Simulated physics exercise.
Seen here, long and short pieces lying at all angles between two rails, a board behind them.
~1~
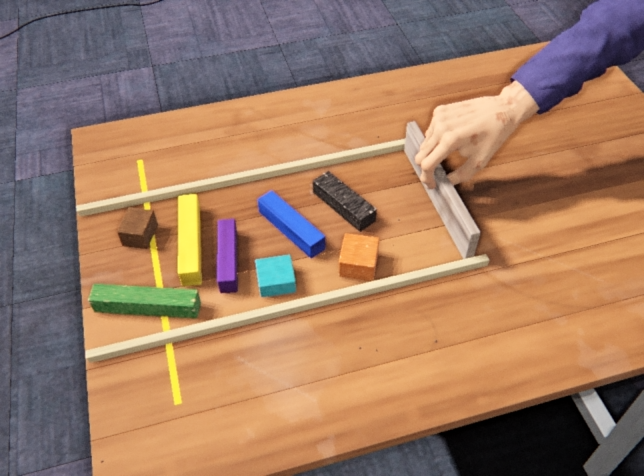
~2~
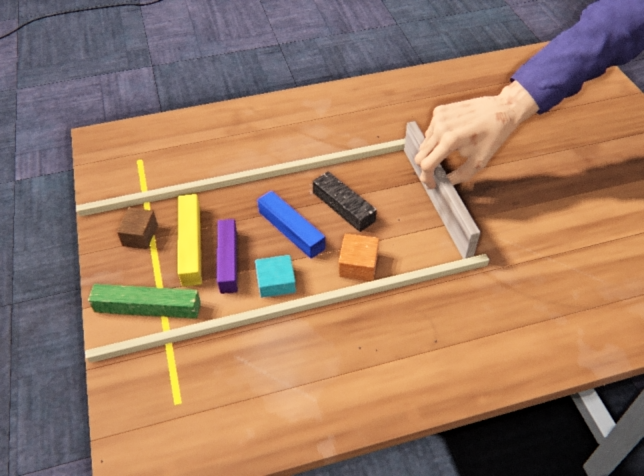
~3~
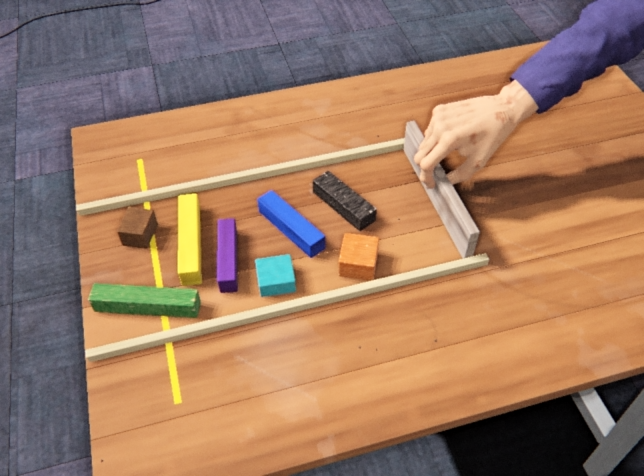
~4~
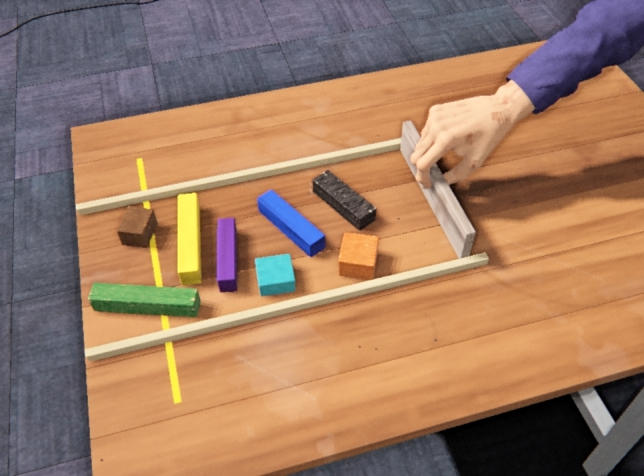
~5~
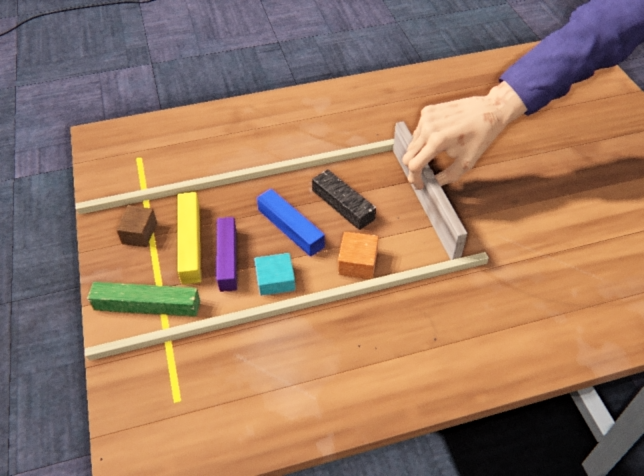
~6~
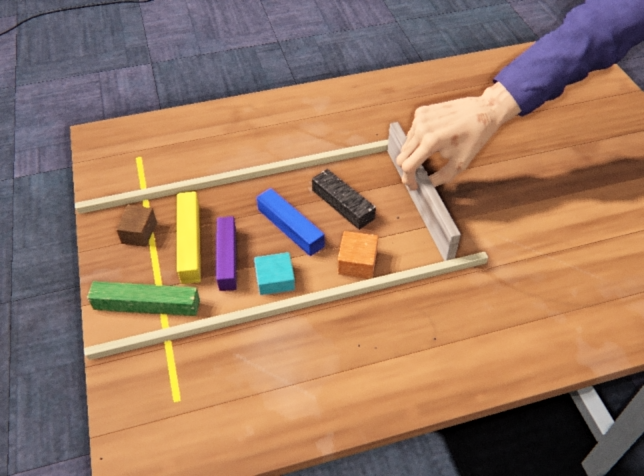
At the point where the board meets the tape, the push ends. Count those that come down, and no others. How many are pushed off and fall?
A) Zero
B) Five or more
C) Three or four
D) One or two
One or two (D).
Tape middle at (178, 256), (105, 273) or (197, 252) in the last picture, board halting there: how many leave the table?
Counts per try: 1; 6; 0.
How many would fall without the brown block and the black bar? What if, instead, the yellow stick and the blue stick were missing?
The first try gives 1, the second gives 1.
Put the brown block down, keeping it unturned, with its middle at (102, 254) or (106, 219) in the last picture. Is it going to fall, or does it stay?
Lab note - brown block, try one ends off, try two keeps its place.
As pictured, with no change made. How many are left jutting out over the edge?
I get 3.
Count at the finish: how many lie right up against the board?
Contact count: 2.
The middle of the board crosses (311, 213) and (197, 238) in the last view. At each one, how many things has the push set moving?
So 4, and at the other place 8.
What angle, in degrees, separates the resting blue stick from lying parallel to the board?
About 0 degrees.
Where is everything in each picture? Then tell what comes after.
In the first picture, green bar (145, 301); brown block (138, 228); yellow stick (190, 239); board (439, 187); tape (156, 264).
In the second picture, brown block (138, 228); purple stick (228, 255).
In the third picture, yellow stick (190, 238); turquoise block (276, 276).
In the fourth picture, green bar (145, 300); board (434, 187).
In the fifth picture, brown block (137, 226); black bar (343, 199).
In the sixth picture, green bar (144, 299); brown block (137, 226); yellow stick (189, 236); board (420, 189); tape (155, 261).
Soon after, none off yet; green bar at rest near (144, 299); brown block at rest near (137, 226); yellow stick at rest near (189, 236).
Then, none off yet; green bar moved a little near (123, 303); brown block at rest near (137, 226); yellow stick moved a little near (164, 238).
At rest, the number that fall off is one or two; fallen, green bar.
